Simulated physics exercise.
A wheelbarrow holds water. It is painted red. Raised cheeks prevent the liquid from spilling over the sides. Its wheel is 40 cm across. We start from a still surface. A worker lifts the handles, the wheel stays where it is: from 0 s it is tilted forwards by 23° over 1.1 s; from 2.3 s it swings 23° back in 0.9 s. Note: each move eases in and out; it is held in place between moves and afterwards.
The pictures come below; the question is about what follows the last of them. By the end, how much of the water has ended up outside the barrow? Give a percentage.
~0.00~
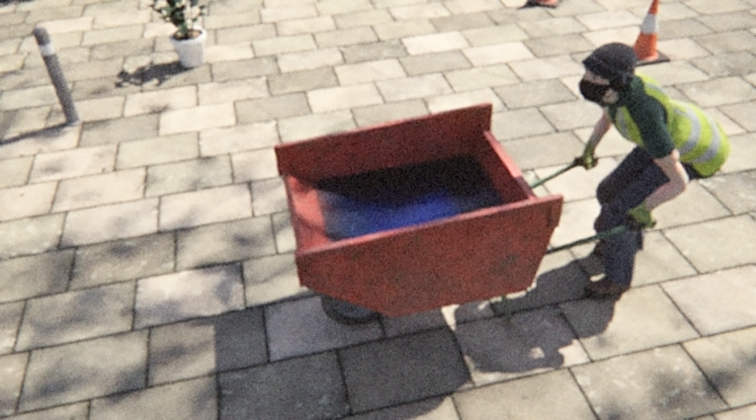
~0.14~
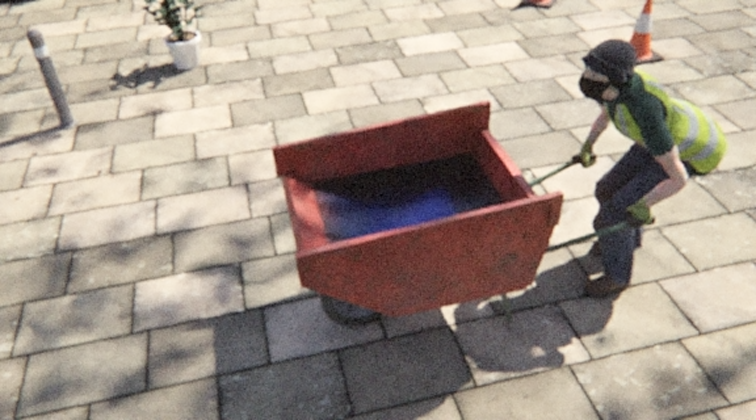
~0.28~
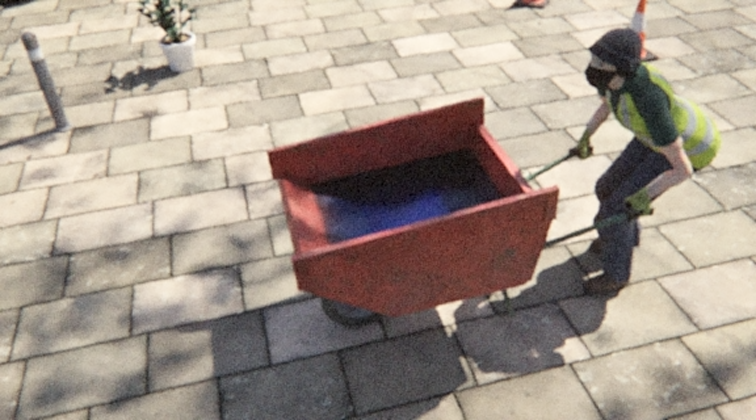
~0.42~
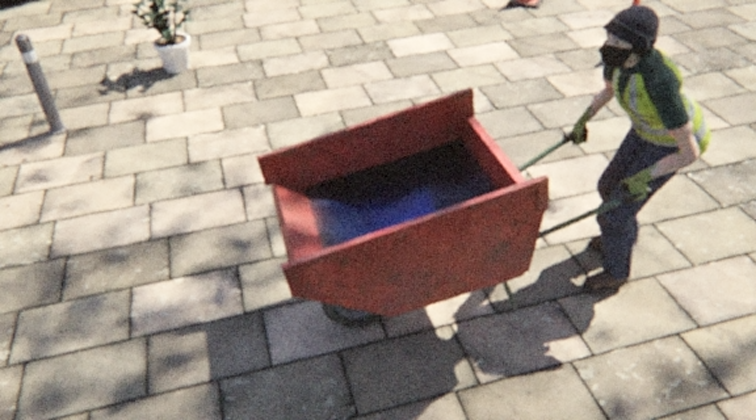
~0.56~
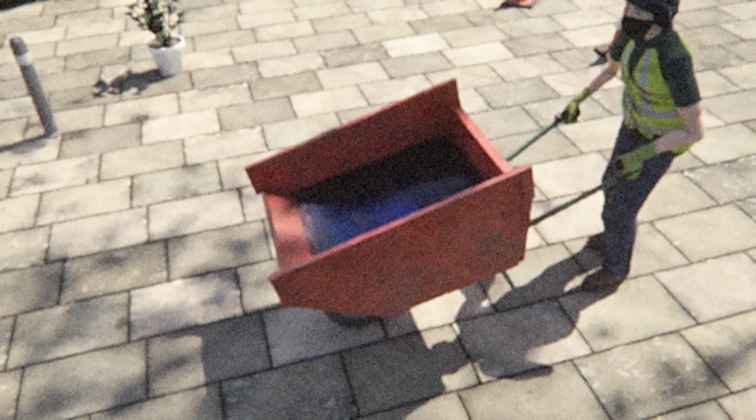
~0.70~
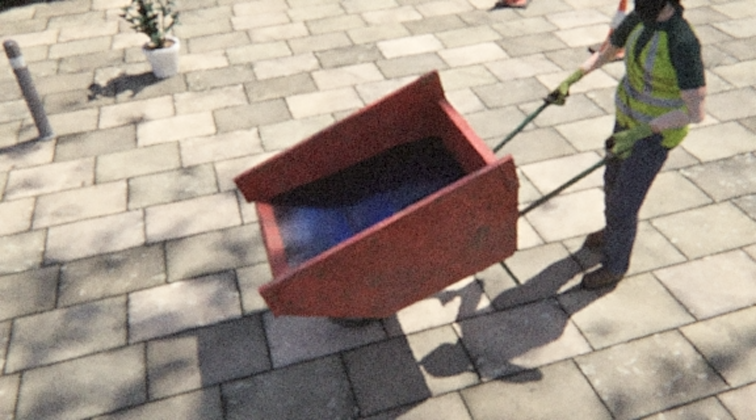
Close to 70 per cent.
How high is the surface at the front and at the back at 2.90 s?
The front reads 12 cm and the back reads 0 cm.
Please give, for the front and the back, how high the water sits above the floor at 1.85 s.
Front level 12 cm, back level 0 cm.
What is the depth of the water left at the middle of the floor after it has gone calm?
It settles at around 6 cm at the middle.
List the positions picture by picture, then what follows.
In the first picture, the surface is at (368, 173) near the front wall; the surface is at (458, 158) near the back wall; the lip is at (310, 277); the front is on the left.
In the second picture, the surface is at (367, 174) near the front wall; the surface is at (456, 157) near the back wall.
In the third picture, the surface is at (363, 174) near the front wall; the surface is at (452, 154) near the back wall; the barrow is tilted 2° forwards.
In the fourth picture, the surface is at (356, 174) near the front wall; the surface is at (444, 146) near the back wall; the barrow is tilted 6° forwards.
In the fifth picture, the surface is at (346, 174) near the front wall; the surface is at (433, 140) near the back wall; the barrow is tilted 12° forwards.
In the sixth picture, the surface is at (335, 174) near the front wall; the surface is at (424, 140) near the back wall; the barrow is tilted 17° forwards; the lip is at (284, 305).
Then, 1.85 s in, the barrow is at 23° forwards, the surface stands 0 cm at the back and 12 cm at the front; 63 per cent is out, over the front.
Then, 2.90 s in, the barrow is at 4° forwards, the surface stands 0 cm at the back and 11 cm at the front; 68 per cent is out, over the front.
Then, 4.00 s in, the surface stands 8 cm at the back and 4 cm at the front; 68 per cent is out, over the front.
Then, 6.09 s in, 70 per cent is out, over the front, 81 of 115 litres.
